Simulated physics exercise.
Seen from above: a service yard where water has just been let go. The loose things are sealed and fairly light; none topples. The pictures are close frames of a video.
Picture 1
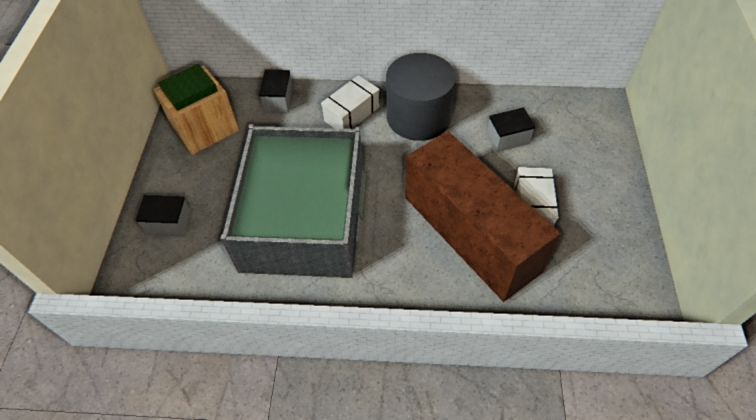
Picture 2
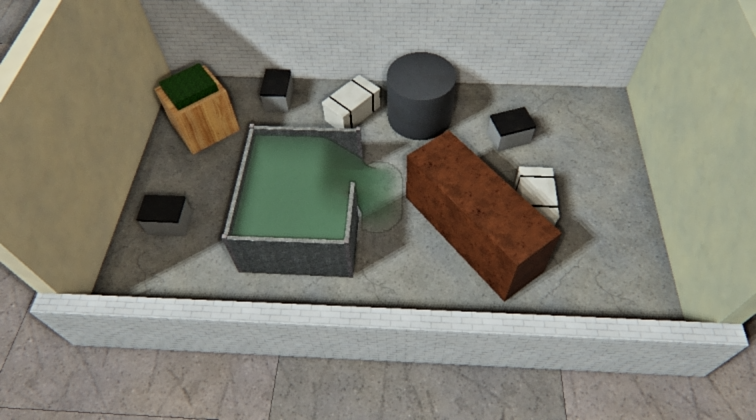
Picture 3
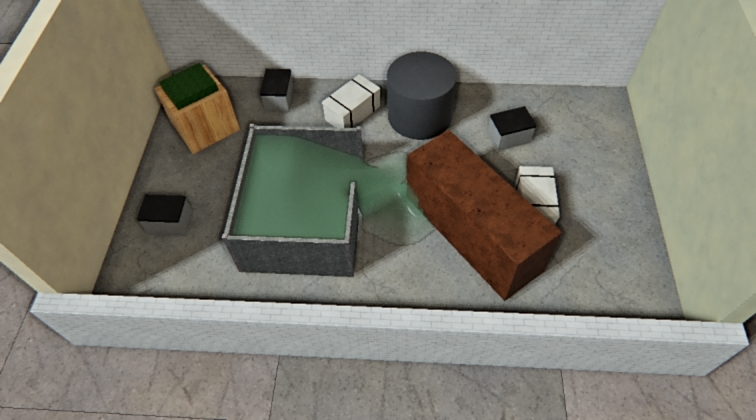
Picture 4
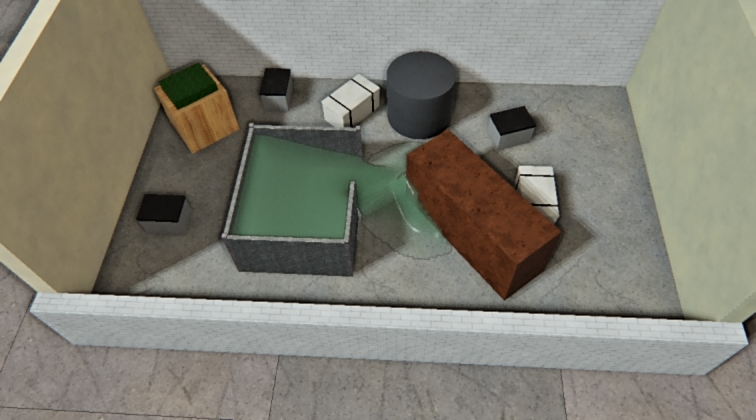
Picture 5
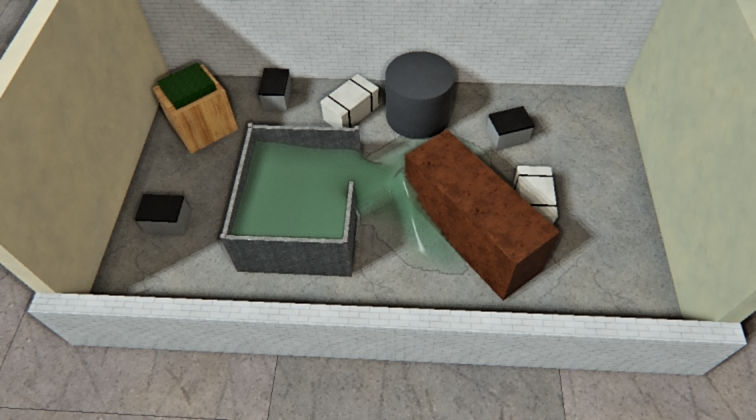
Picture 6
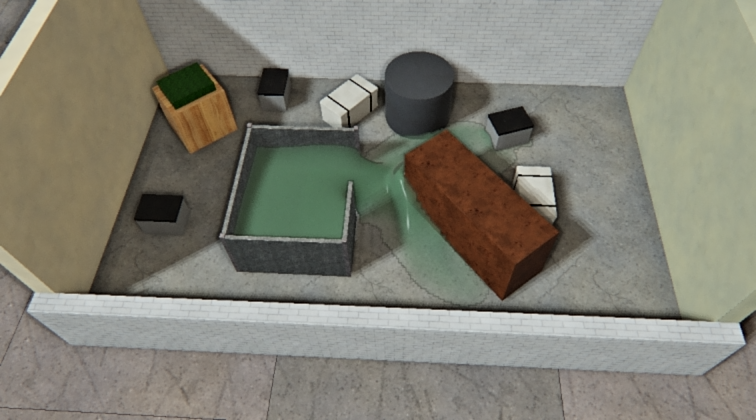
Green-tinted water pouring through a gap in a grey tank's right side, striking a rust-brown block and spreading around it.
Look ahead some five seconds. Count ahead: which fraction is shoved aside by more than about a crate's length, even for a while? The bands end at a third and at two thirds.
It is not even a third.
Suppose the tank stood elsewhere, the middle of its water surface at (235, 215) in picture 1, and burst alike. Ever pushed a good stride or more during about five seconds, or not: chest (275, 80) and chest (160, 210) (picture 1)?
One after the other: Short of that, no.
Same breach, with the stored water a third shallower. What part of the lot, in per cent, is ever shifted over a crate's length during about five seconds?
About 20 per cent.
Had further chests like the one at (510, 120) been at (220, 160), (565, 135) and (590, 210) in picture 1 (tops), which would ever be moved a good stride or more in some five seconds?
In turn: Short of that, that far or more, no.
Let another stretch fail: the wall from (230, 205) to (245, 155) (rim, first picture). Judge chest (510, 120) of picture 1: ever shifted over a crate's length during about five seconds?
Answer: Short of that.
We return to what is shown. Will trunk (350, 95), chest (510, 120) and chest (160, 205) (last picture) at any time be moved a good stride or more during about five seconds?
In that order: Never so far, moved that far, no.
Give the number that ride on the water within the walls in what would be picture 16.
It comes to 0.
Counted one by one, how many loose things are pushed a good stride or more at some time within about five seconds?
1 of them.
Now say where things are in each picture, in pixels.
A chest at (512, 121), on the bottom; a chest at (274, 82), on the bottom; 0 of 5 have shifted, in the first picture.
A chest at (513, 120) rests on the ground; a chest at (275, 81) rests on the ground; 0 of 5 have shifted, in the second picture.
A chest at (513, 120) rests on the ground; a chest at (275, 81) rests on the ground; 0 of 5 have shifted, in the third picture.
A chest at (513, 119), on the bottom; a chest at (275, 80) rests on the ground; 0 of 5 have shifted, in the fourth picture.
A chest at (511, 119) rests on the ground; a chest at (274, 80), on the bottom; 0 of 5 have shifted, in the fifth picture.
A chest at (511, 119), on the bottom; a chest at (273, 80), on the bottom; 0 of 5 have shifted, in the sixth picture.
A moment on, 0 of 5 are well off their spots; 0 afloat.
Next, 1 of 5 are well off their spots; 0 afloat.
Later, 1 of 5 are well off their spots; 1 afloat.
In the end, 1 of 5 are well off their spots, and 1 have been at some point; 1 afloat.
